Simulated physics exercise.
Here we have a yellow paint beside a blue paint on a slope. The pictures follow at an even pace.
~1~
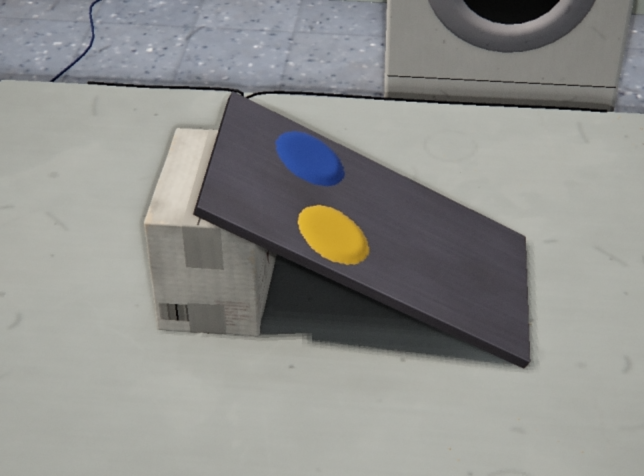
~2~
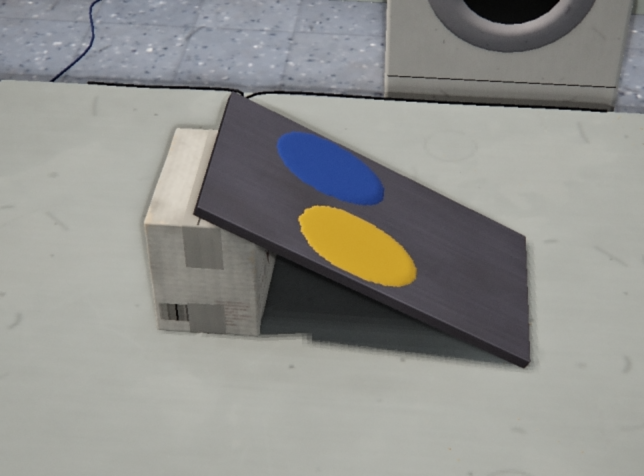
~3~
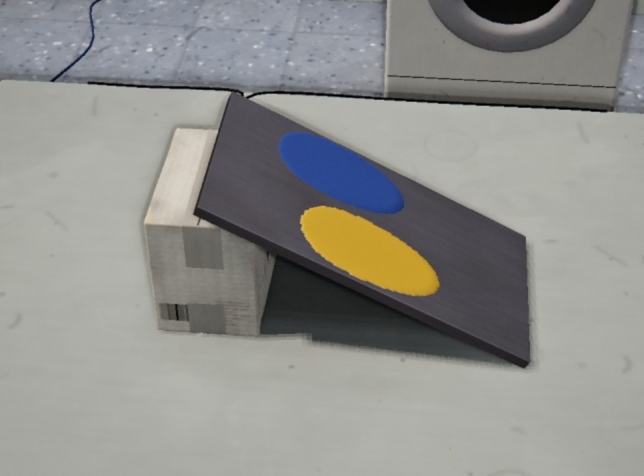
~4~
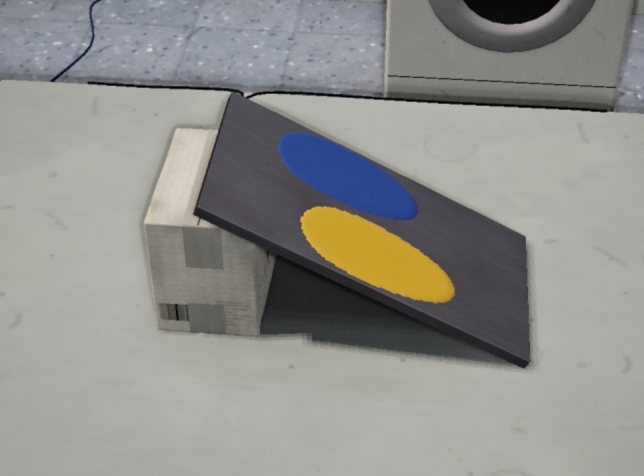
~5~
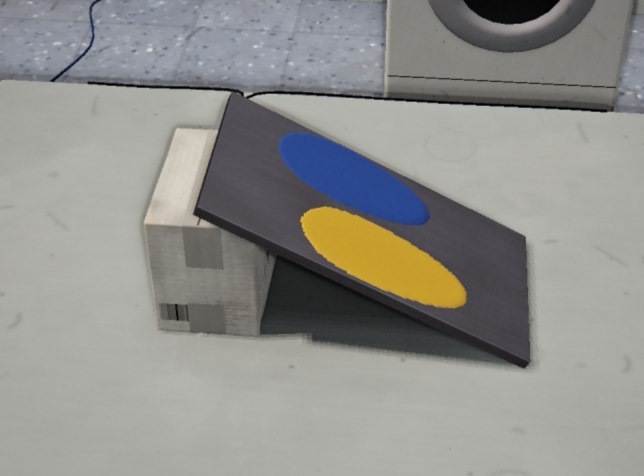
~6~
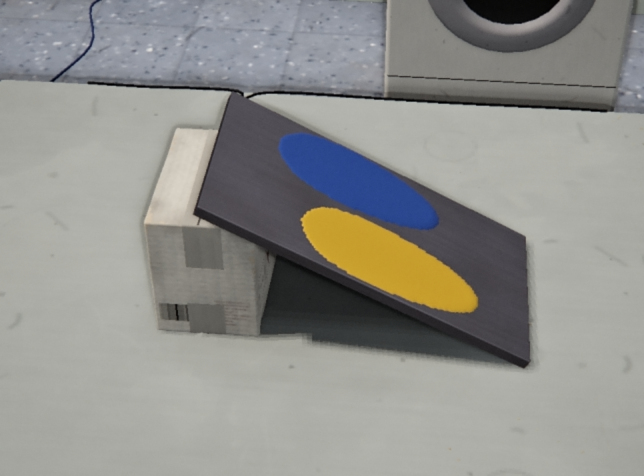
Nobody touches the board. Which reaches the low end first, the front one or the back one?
The nearer one.
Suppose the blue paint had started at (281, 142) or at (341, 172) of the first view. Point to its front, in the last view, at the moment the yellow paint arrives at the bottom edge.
One: (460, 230). Two: (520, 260).
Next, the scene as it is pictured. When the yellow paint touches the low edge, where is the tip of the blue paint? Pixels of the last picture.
Roughly at (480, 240).
Shortly, the yellow paint is close to the edge; the blue paint is three quarters of the way down.
At the finish, the yellow paint is at the low edge; the blue paint is three quarters of the way down.
